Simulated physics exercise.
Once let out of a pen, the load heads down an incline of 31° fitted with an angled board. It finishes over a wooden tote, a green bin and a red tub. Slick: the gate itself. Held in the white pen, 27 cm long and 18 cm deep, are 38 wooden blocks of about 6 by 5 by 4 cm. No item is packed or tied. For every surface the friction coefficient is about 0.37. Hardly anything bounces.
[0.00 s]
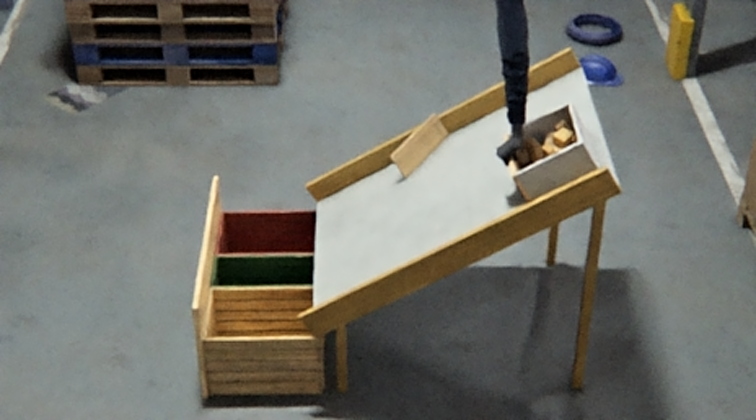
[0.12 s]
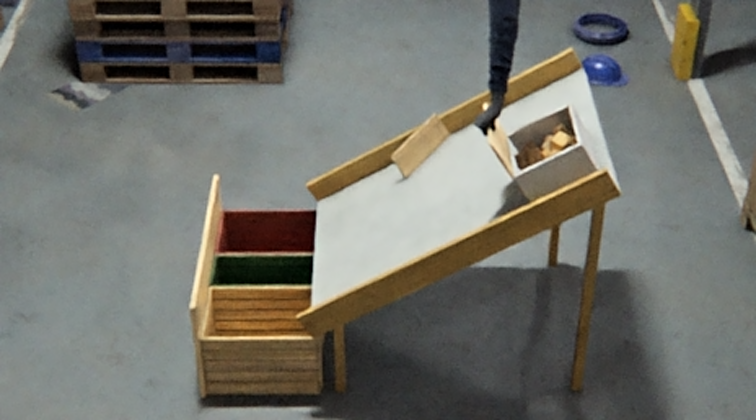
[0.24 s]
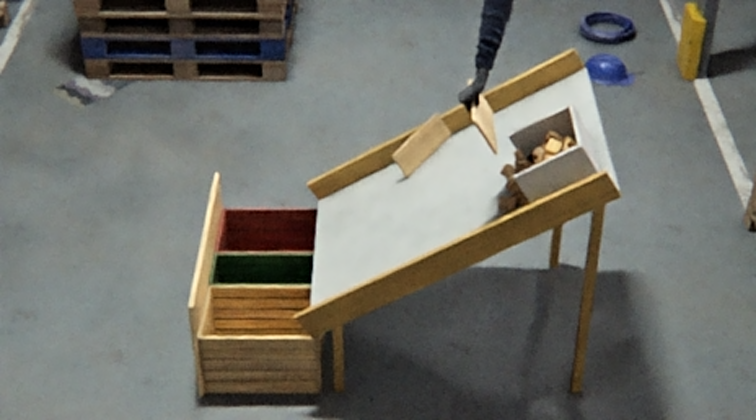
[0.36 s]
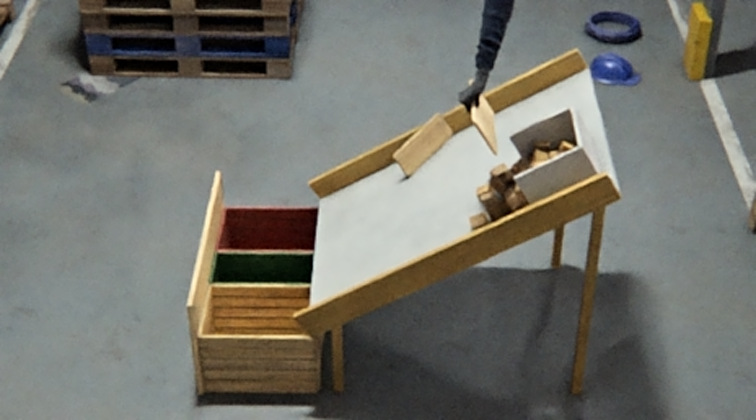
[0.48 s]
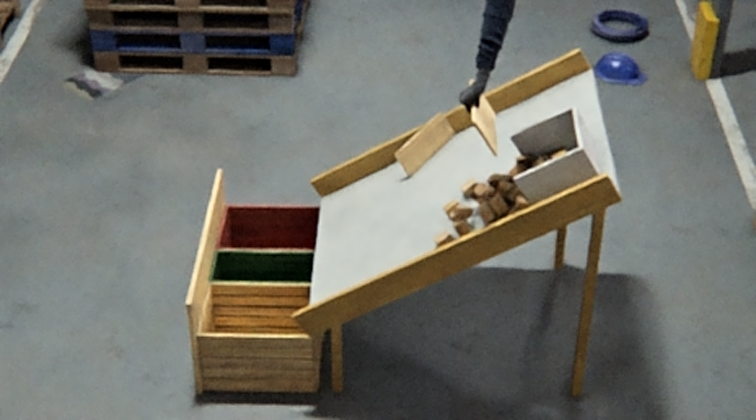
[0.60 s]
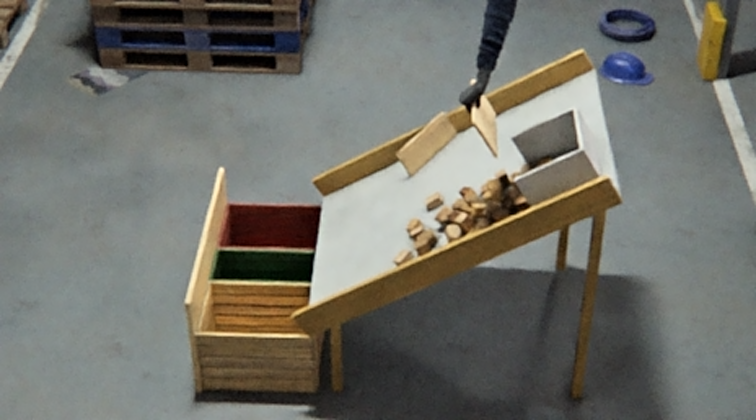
The clip opens on a white ramp sloping down leftward toward red, green and plain wooden bins, with a dark-gloved hand at a pen of wooden blocks. The hand pulls the gate away and holds it near the far rail, as blocks spill out and spread down the ramp's near side.
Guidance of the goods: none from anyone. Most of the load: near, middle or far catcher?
Near.
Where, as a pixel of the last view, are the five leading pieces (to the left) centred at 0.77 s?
Roughly at (352, 271).
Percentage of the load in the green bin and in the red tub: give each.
First place roughly 20 per cent, second place roughly 0 per cent.
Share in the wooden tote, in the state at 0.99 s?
I'd say near 10 per cent at that moment.
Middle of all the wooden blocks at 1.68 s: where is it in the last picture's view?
About (232, 349).
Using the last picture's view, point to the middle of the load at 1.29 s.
Near (246, 323).
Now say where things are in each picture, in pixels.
In the first frame (we follow the rim corner now nearest the camera), white pen at (579, 143); wooden tote at (205, 339); nothing out yet.
White pen at (578, 145), in the second frame.
White pen at (578, 146); 6 out, the lowest block at (507, 204), in the third frame.
White pen at (579, 147); 15 out, the lowest block at (479, 221), in the fourth frame.
White pen at (579, 148); 25 out, the lowest block at (444, 239), in the fifth frame.
White pen at (580, 150); wooden tote at (199, 333); 32 out, the lowest block at (403, 259), in the sixth frame.
After 0.77 s, 1 still in the white pen and 37 on the slope.
After 0.99 s, 4 in the wooden tote, 1 in the green bin, 29 on the slope and 4 in the air.
After 1.29 s, 23 in the wooden tote, 5 in the green bin, 7 on the slope and 3 in the air.
Final count (at 1.68 s), 31 in the wooden tote and 7 in the green bin.
